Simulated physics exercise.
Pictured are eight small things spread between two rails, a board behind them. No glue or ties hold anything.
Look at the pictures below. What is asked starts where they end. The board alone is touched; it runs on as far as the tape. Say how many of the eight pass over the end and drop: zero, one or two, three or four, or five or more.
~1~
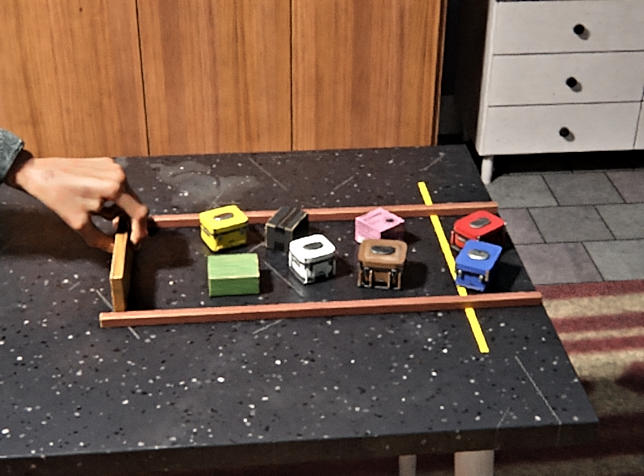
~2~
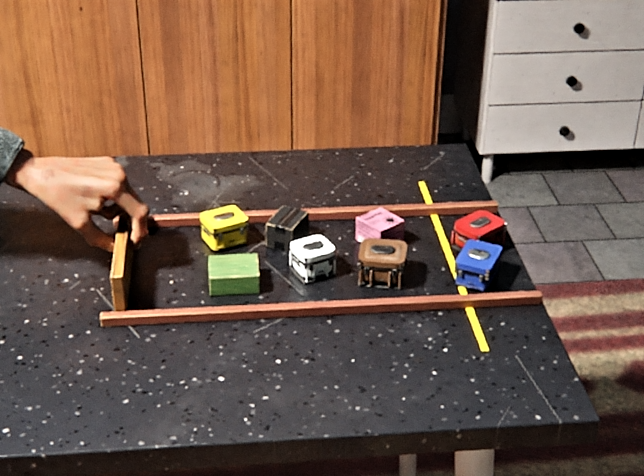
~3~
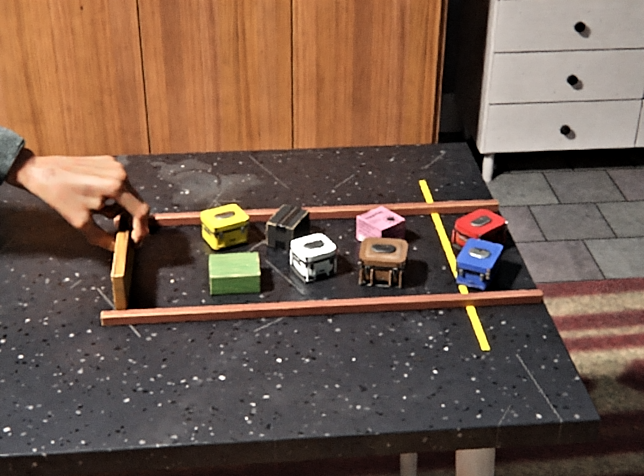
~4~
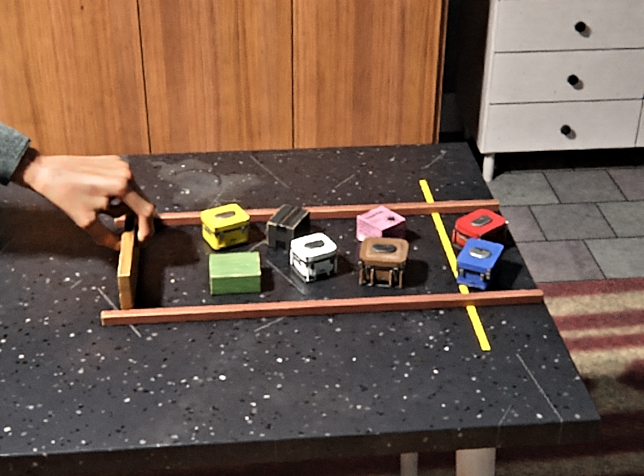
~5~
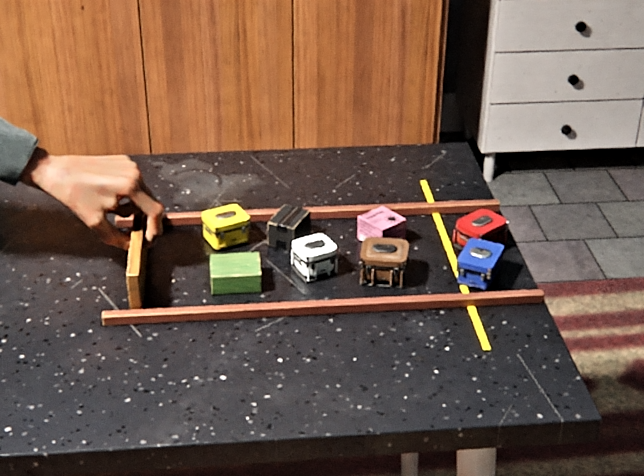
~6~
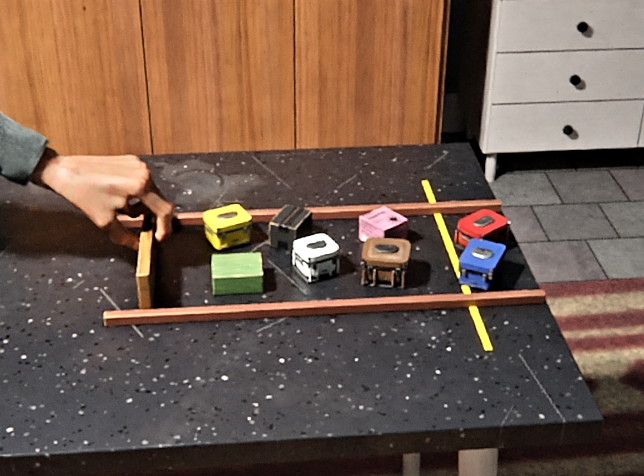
Missing from the table at the end: Three or four.
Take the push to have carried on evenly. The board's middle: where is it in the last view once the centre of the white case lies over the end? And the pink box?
Estimated middle: (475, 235), and (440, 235) for the other.
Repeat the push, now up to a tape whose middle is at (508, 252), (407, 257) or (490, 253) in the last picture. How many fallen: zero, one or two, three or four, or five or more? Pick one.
In order of the three spots, it's five or over, then either one or two, then five or over.
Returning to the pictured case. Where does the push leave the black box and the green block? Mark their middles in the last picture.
Middles: Around (492, 211) and around (483, 262).
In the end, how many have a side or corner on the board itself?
Tally at the end: 2.
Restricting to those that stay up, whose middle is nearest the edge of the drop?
The black box finishes closest.
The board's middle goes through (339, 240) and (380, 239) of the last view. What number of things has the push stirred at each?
That makes 7 at the first spot and 8 at the second.
Early on, none off yet; red case at rest near (482, 233); blue case at rest near (481, 265); pink box at rest near (384, 229).
A while later, none off yet; red case moving near (490, 233); blue case travelled about its own width near (512, 269); pink box travelled well along near (444, 228).
Finally, the number that fall off is three or four; lost, brown case, pink box, blue case and red case.
